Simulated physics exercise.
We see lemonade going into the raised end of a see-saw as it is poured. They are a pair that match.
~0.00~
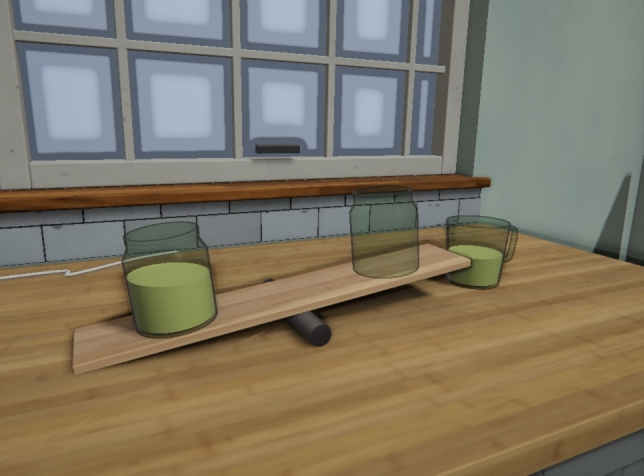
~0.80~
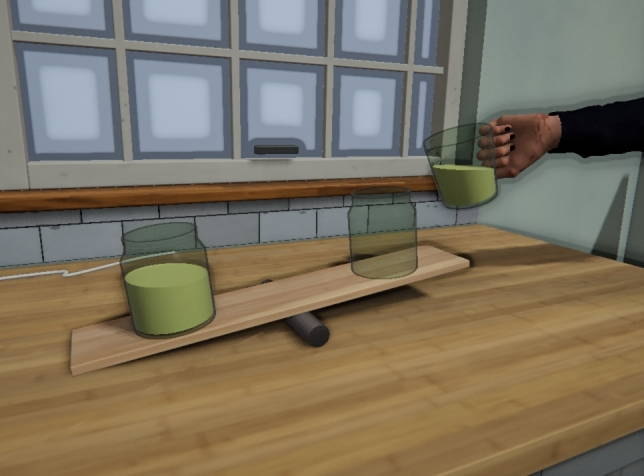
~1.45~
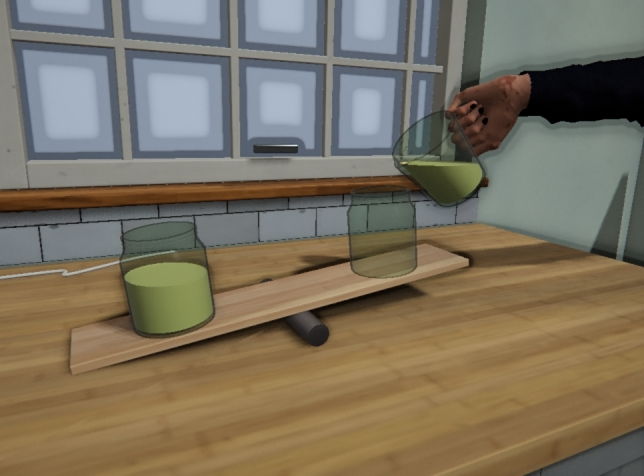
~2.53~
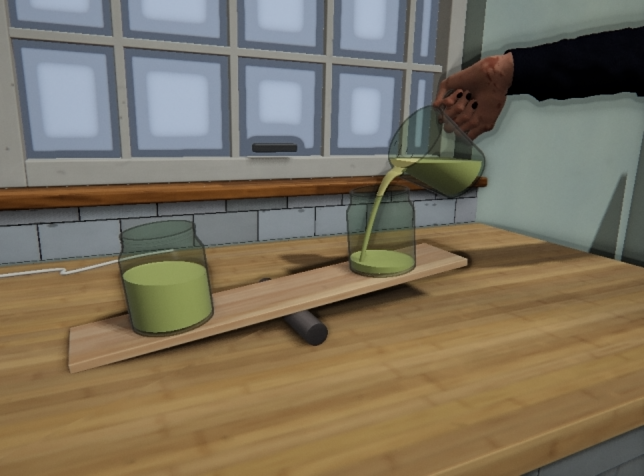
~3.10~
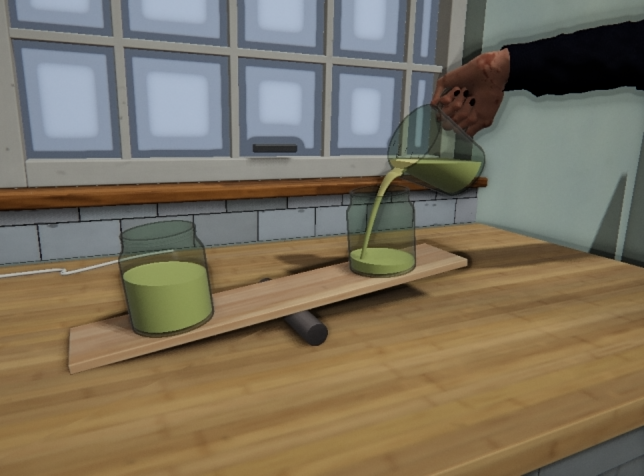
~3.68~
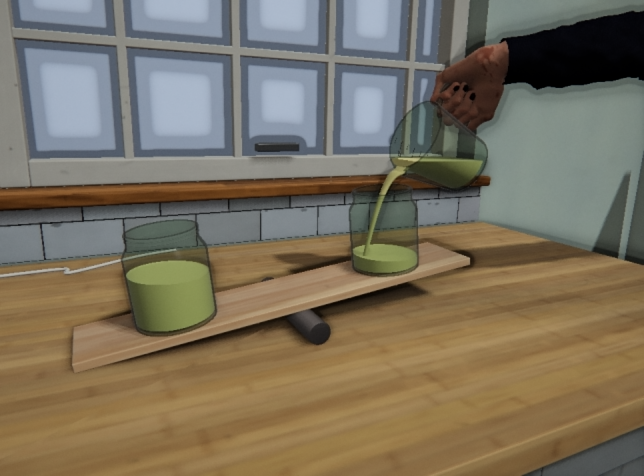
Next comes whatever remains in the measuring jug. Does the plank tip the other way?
The tilt persists.
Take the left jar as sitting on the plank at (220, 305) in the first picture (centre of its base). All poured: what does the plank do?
In the end it tilts the other way.
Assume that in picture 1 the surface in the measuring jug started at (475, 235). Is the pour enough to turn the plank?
I'd say it seesaws across, honestly.
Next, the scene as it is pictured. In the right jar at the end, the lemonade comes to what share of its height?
I'd guess some 35 per cent.
After 5.4 s, the right jar is about a quarter full; the plank leans as before.
After 6.8 s, the right jar is about a third full; the plank leans as before.
After 8.5 s, the right jar is about a third full; the plank leans as before.
